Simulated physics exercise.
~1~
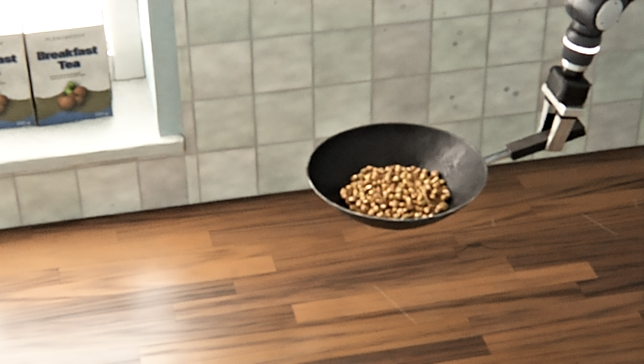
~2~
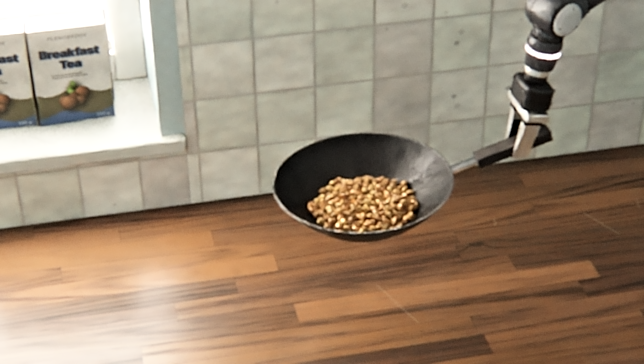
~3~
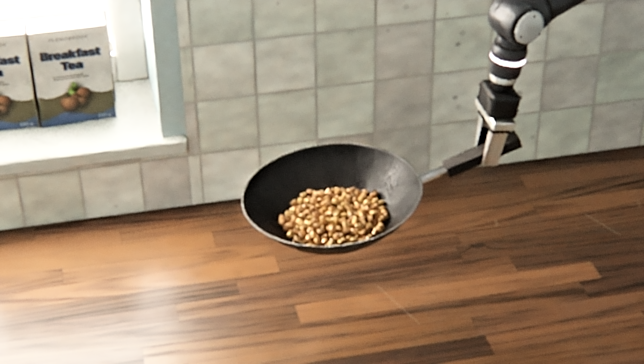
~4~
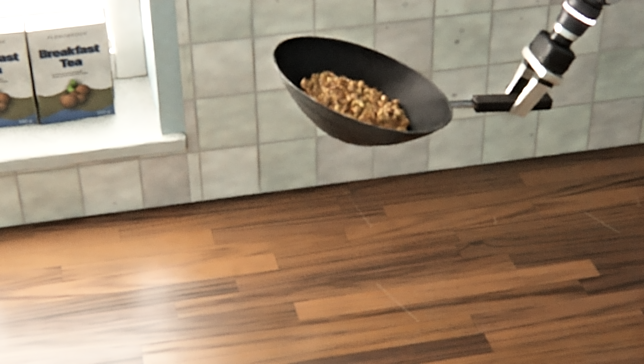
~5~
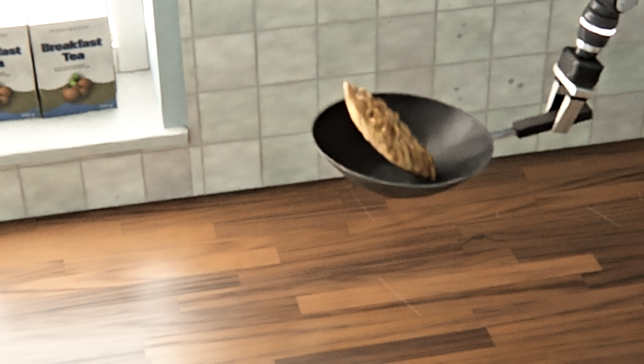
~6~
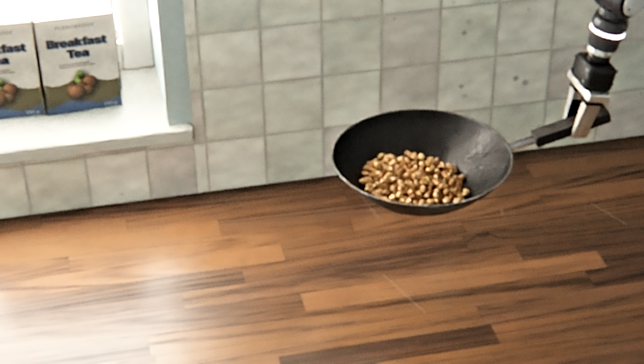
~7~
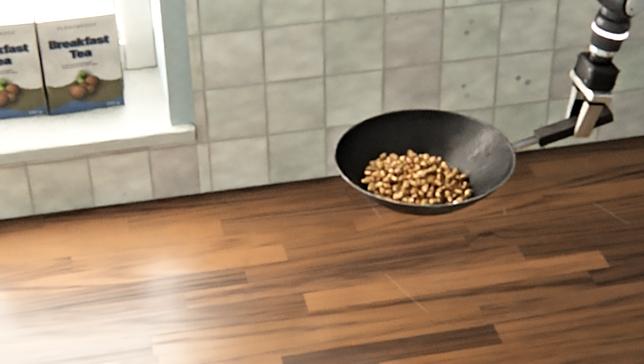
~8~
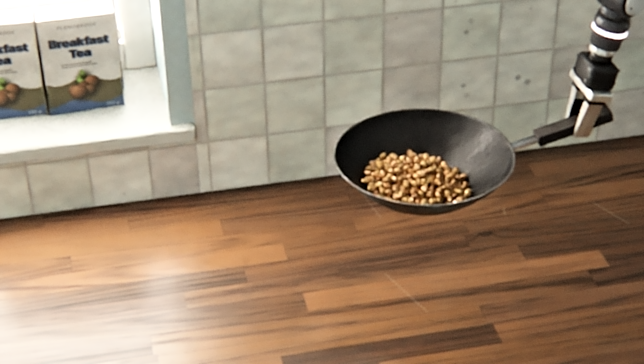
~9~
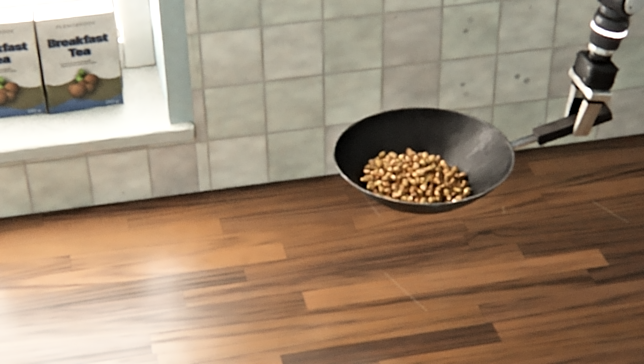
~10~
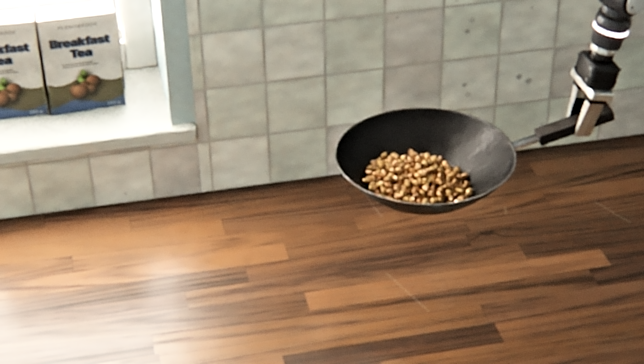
A dark wok full of golden-brown beans, gripped by a robotic arm at the right, hangs above a striped wooden counter, seen from slightly above by a gently swaying camera. Pale tiles line the wall behind, and boxes of breakfast tea stand on a white windowsill at the upper left. The arm glides the wok left, then sweeps it up and back to the right, tipping it towards the handle. As it drops and levels, the beans rise in a slanting sheet and fall back inside. The wok then holds still, its beans heaped and the counter clear.
